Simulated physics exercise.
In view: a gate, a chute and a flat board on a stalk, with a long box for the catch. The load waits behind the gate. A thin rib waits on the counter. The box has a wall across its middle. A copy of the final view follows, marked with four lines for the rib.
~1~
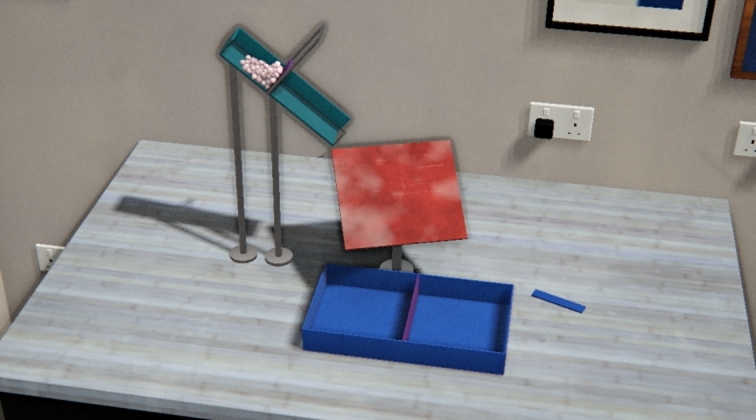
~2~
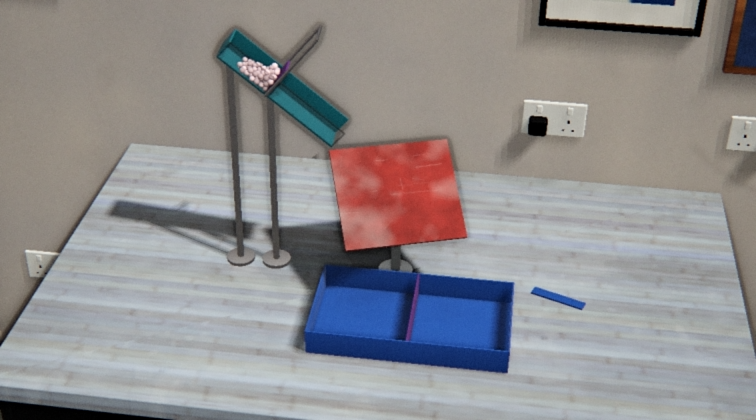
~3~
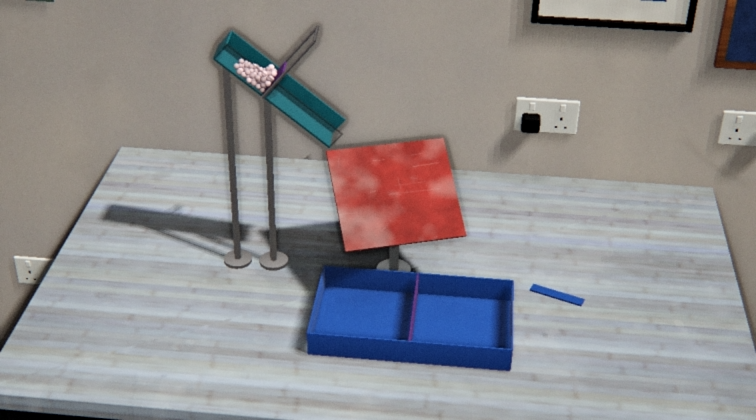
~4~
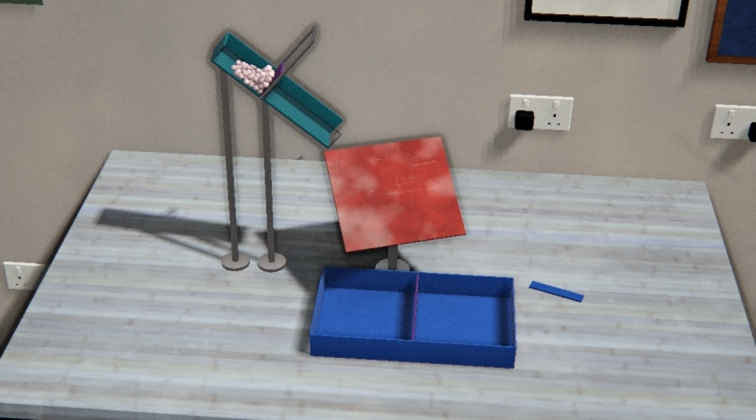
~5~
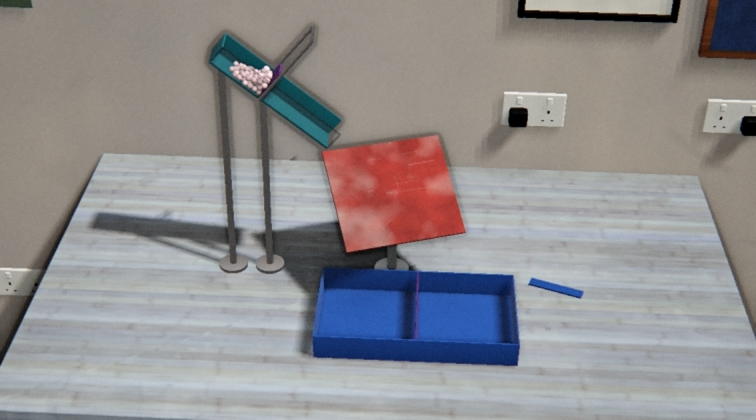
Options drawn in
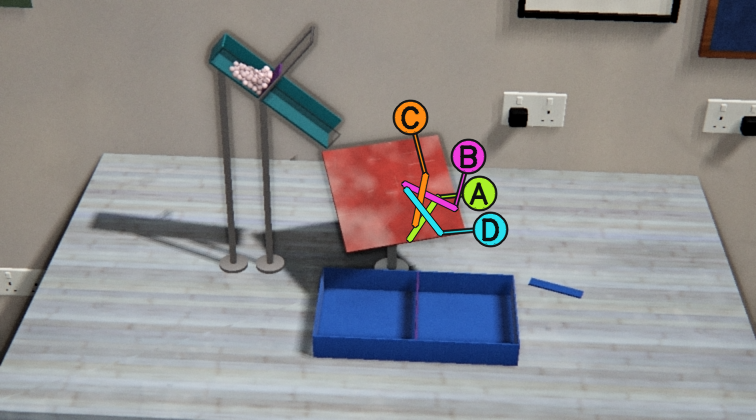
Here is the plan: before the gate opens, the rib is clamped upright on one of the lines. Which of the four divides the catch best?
I would pick line C.
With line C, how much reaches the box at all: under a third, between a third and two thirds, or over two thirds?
It is over two thirds.
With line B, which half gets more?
Right.
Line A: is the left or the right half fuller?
More lands on the left.
On the marked copy, line A from (437, 197) to (409, 239); line B from (404, 184) to (454, 208); line C from (425, 175) to (415, 224); line D from (406, 189) to (440, 233).
If A is chosen, of what is caught, most in the left half, a small part in the right.
If B is chosen, of what is caught, a small part in the left half, most in the right.
If C is chosen, of what is caught, about half in the left half, about half in the right.
If D is chosen, of what is caught, a small part in the left half, most in the right.
